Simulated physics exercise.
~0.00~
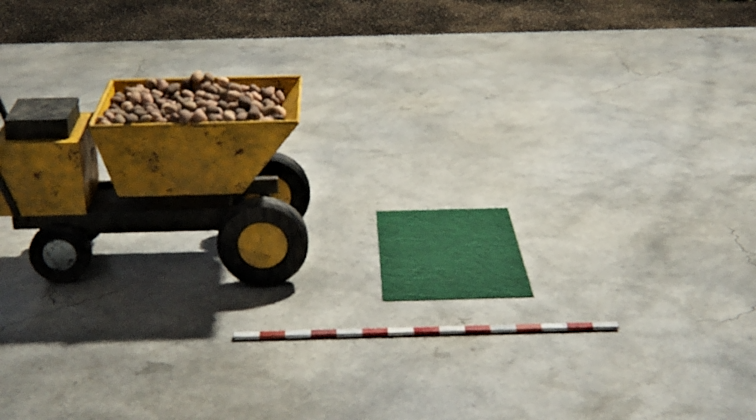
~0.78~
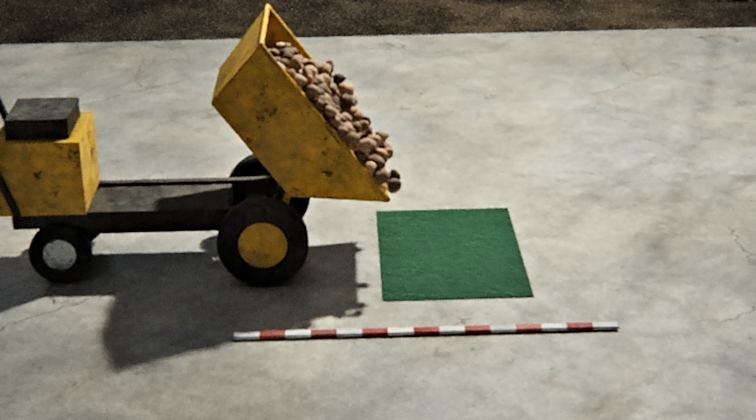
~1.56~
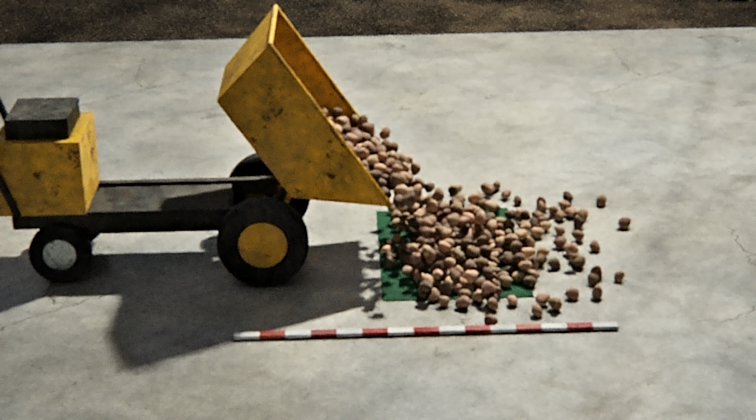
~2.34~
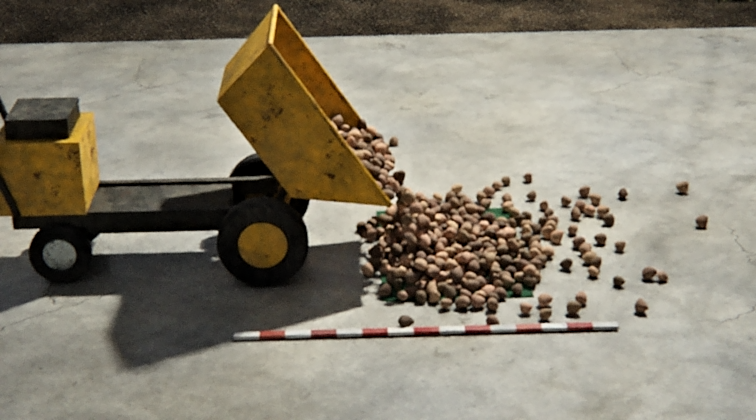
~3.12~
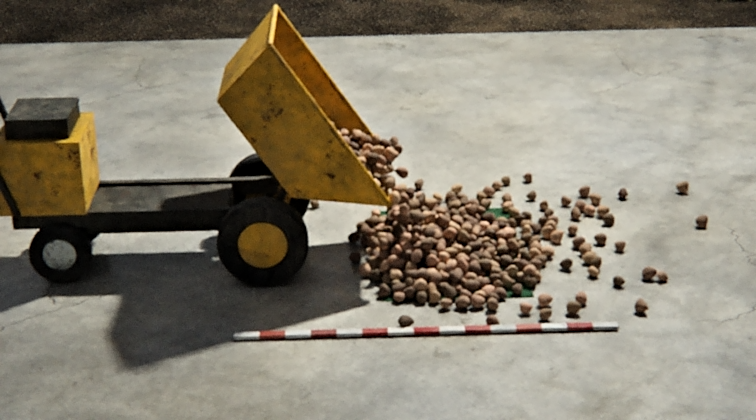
Yellow tray of a toy-like dumper tipping up, spilling brown cobbles rightward over a green sheet, some staying in the raised tray.
